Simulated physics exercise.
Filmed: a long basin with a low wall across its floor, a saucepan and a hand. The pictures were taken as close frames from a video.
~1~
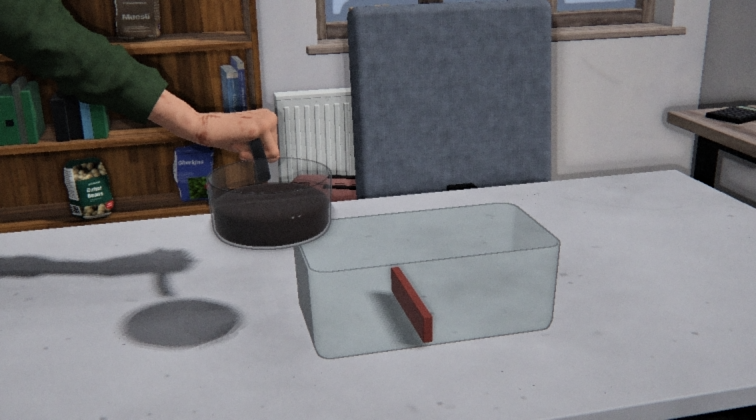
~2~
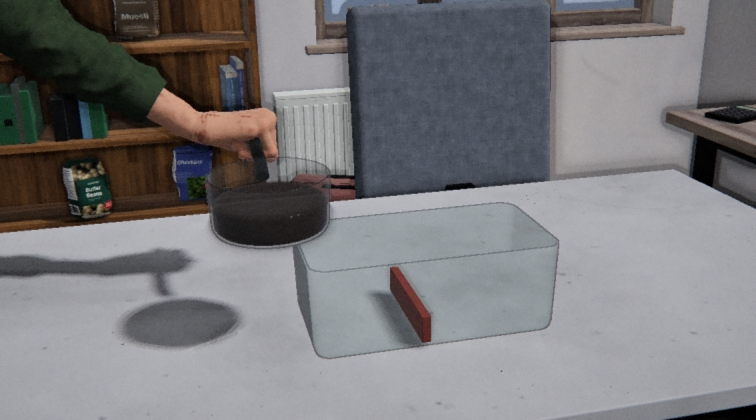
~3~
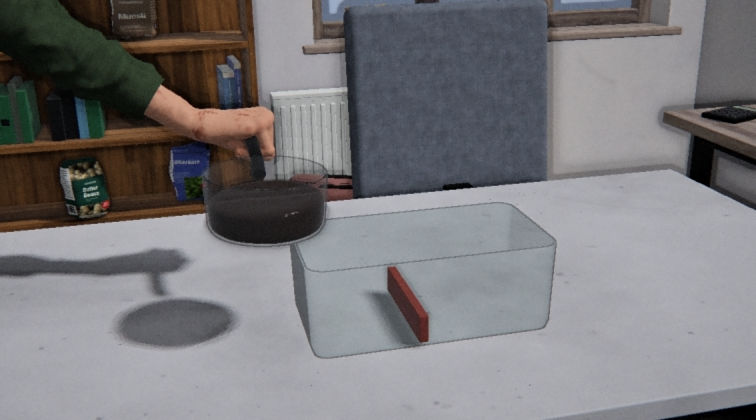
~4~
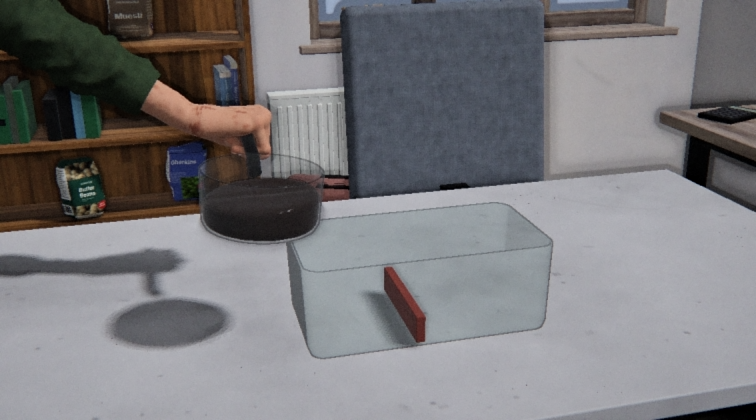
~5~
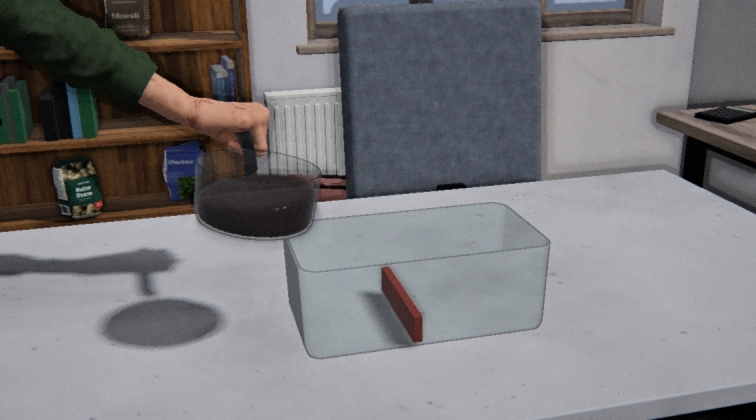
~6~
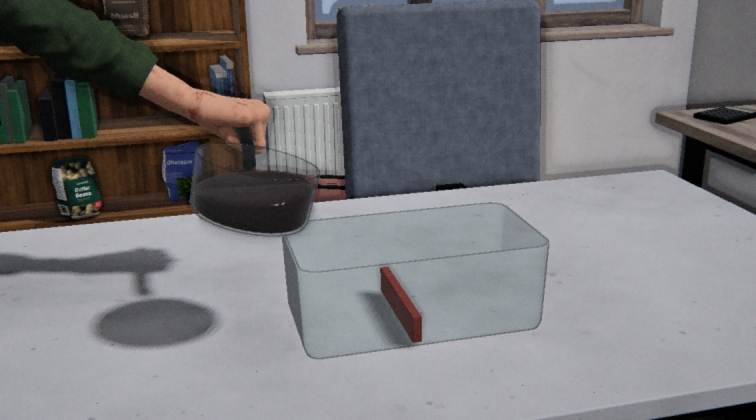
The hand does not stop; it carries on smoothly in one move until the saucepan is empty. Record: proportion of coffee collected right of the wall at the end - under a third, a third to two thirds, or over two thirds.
The share right of the wall falls in the middle range, one third to two thirds.
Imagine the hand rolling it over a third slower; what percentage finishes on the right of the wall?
Close to 35 out of every hundred.
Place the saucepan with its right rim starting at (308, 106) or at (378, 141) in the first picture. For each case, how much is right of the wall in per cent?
Close to 45 % for the first start and close to 90 % for the second.
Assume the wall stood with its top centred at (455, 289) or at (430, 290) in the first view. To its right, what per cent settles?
In turn some 15 and 10 in a hundred.
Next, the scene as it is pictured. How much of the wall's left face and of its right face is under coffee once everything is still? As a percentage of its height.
Left side 40 percent, right side 30 percent.
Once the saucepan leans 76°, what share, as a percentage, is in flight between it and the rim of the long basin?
Roughly 35 in a hundred.
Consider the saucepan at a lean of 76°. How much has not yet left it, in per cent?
60 %.
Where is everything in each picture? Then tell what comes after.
It leans 0°; its right rim is at (329, 171); the coffee meets the walls at (212, 204) and (327, 195); the long basin's rim runs from (301, 249) to (536, 223); the wall's top is at (410, 291), in the first picture.
It leans 1°; its right rim is at (328, 171); the coffee meets the walls at (211, 204) and (326, 193), in the second picture.
It leans 2°; its right rim is at (326, 171); the coffee meets the walls at (208, 203) and (322, 191), in the third picture.
It leans 5°; its right rim is at (322, 171); the coffee meets the walls at (202, 200) and (318, 188), in the fourth picture.
It leans 9°; its right rim is at (319, 171); the coffee meets the walls at (197, 196) and (314, 185), in the fifth picture.
It leans 14°; its right rim is at (318, 171); the coffee meets the walls at (193, 190) and (312, 181), in the sixth picture.
A moment on, the saucepan is tipped on its side and 61 per cent is still to pour, 3 is left of the wall and 0 right of it.
Next, the saucepan is tipped right over and 7 per cent is still to pour, 33 is left of the wall and 46 right of it.
Then the saucepan is tipped right over and 0 per cent is still to pour, 50 is left of the wall and 49 right of it.
Later the saucepan is tipped right over and 0 per cent is still to pour, 50 is left of the wall and 49 right of it.
At rest 50 per cent lies left of the wall, 49 right of it and 1 outside.
